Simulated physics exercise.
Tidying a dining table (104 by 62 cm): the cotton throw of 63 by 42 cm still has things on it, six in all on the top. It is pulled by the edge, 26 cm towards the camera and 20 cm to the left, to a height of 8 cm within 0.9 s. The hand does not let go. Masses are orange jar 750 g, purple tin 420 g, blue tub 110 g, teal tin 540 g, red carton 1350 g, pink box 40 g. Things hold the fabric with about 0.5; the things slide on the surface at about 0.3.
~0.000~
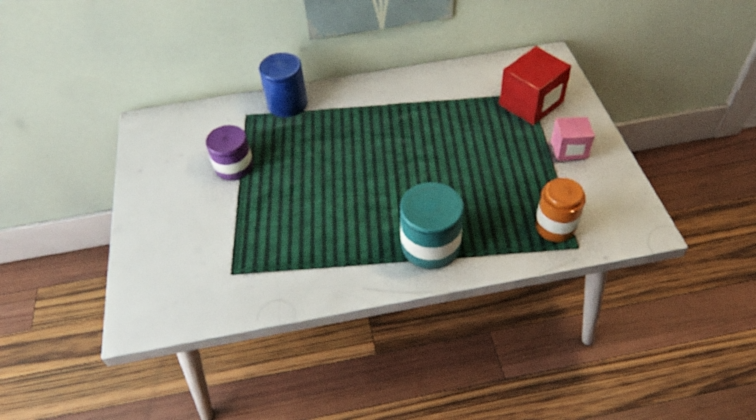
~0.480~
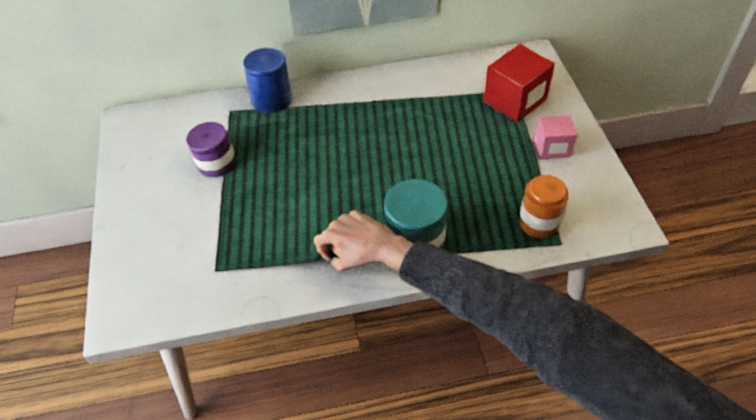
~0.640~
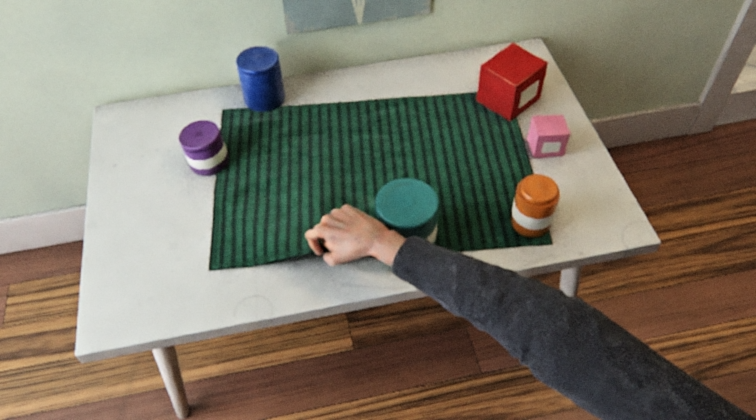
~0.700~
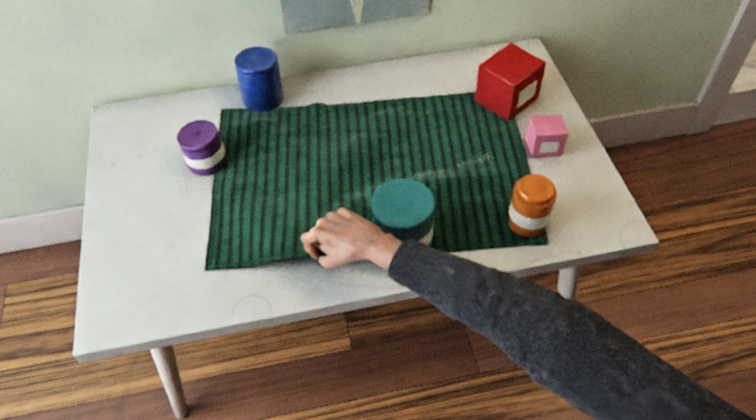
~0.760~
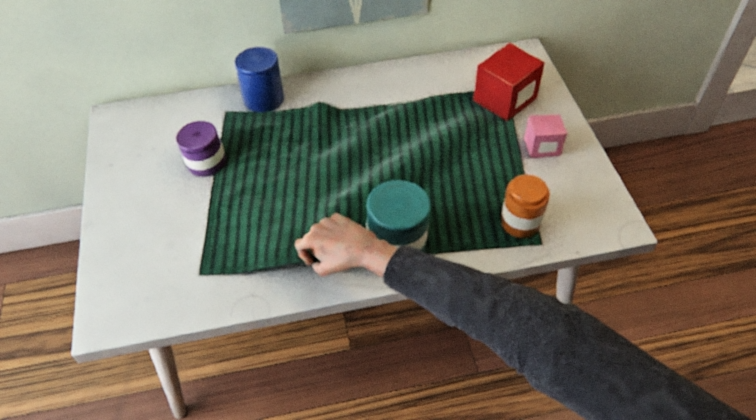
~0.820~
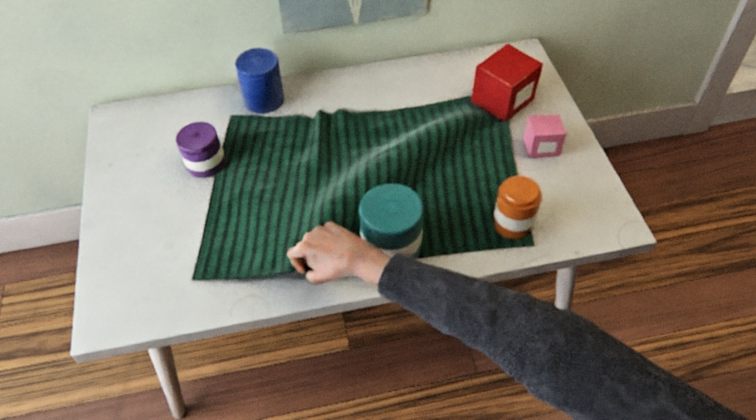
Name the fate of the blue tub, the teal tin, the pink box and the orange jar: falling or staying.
Result: Blue tub keeps to the top, teal tin falls off, pink box stays on, orange jar drops off.
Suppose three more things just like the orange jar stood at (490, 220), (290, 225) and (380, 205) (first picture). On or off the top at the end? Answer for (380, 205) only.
There: Drops off.
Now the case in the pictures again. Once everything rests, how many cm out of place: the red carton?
About: Red carton 2 cm.
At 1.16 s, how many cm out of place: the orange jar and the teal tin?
Orange jar 15 cm, teal tin 15 cm.
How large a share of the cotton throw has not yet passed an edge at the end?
About 20 per cent.
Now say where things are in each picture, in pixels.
The first frame shows shows, blue tub (280, 65); teal tin (432, 205); pink box (575, 127); orange jar (565, 191); cotton throw corners (231, 275) (246, 116) (579, 248).
The second frame shows shows, cotton throw corners (215, 271) (230, 112); grip (330, 257).
The third frame shows shows, cotton throw corners (209, 270) (223, 110); grip (322, 252).
The fourth frame shows shows, cotton throw corners (205, 270) (222, 110); grip (318, 256).
The fifth frame shows shows, orange jar (530, 187); teal tin (398, 203); cotton throw corners (199, 275) (226, 112); grip (312, 262).
The sixth frame shows shows, blue tub (256, 61); teal tin (391, 207); pink box (547, 124); orange jar (521, 189); cotton throw corners (192, 280) (231, 116) (534, 246); grip (305, 270).
At 1.0 s, 100 % of the cotton throw is still over the top; orange jar 9 cm off its start, teal tin 8 cm off its start, purple tin on its side, 3 cm off its start.
At 1.2 s, 85 % of the cotton throw is still over the top; orange jar 17 cm off its start, teal tin 16 cm off its start, purple tin on its side, 6 cm off its start.
At 1.3 s, 70 % of the cotton throw is still over the top; teal tin 27 cm off its start at (294, 311), orange jar 26 cm off its start at (405, 243), purple tin on its side, 11 cm off its start at (145, 155).
At 1.5 s, 40 % of the cotton throw is still over the top; orange jar 38 cm off its start, teal tin 34 cm off its start, purple tin on its side, 12 cm off its start.
At 3.1 s, 20 % of the cotton throw is still over the top; orange jar over the edge, teal tin over the edge, blue tub 1 cm off its start at (257, 61), pink box 0 cm off its start at (547, 124).
